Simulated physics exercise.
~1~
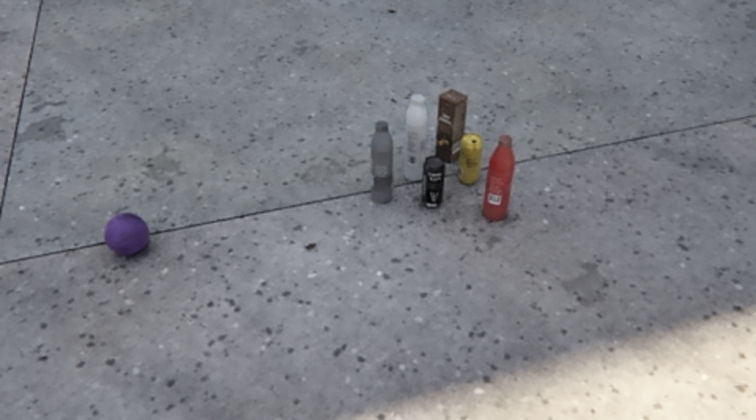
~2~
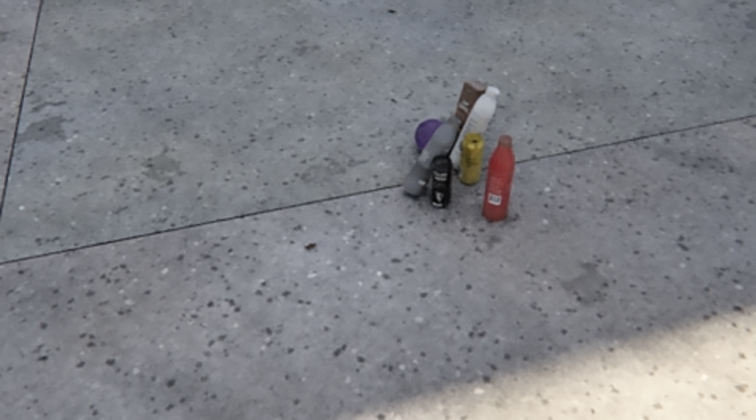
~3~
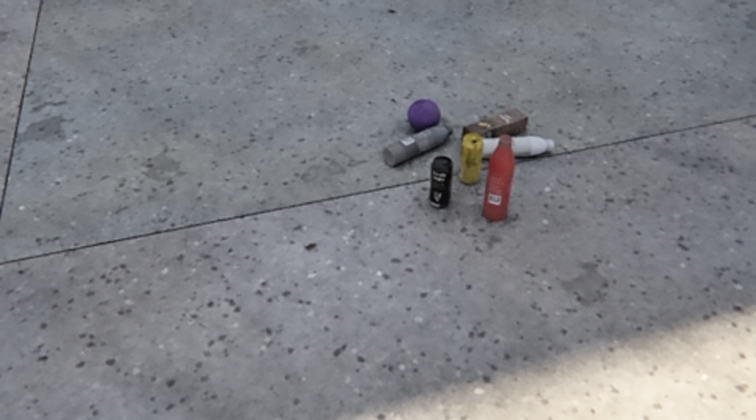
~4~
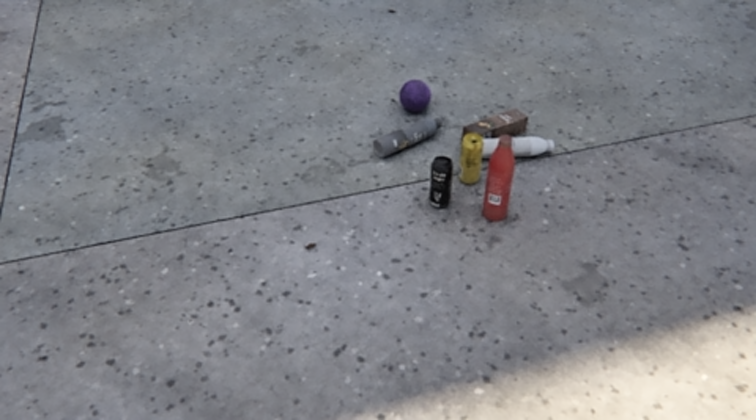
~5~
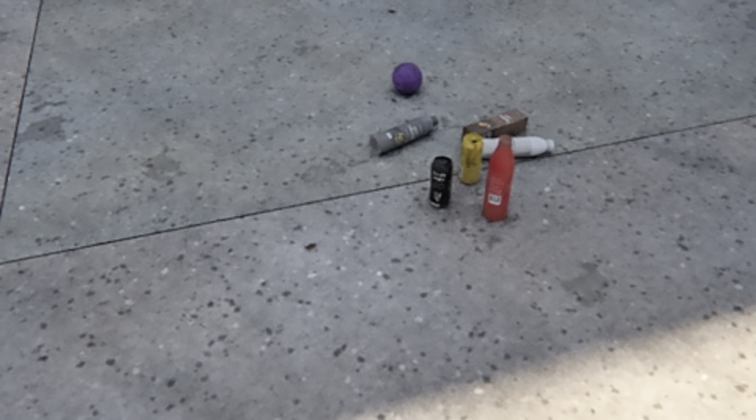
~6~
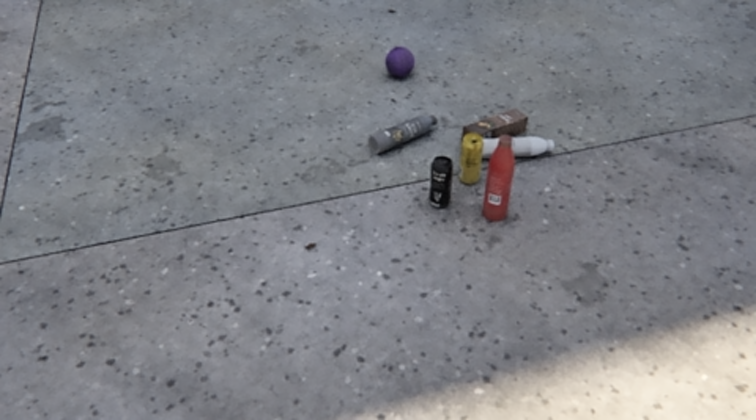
A purple ball rolled in from the left across the concrete and knocked over a grey bottle, a white bottle and a brown carton, then drifted away behind them, while the red bottle, yellow can and black can stayed standing.
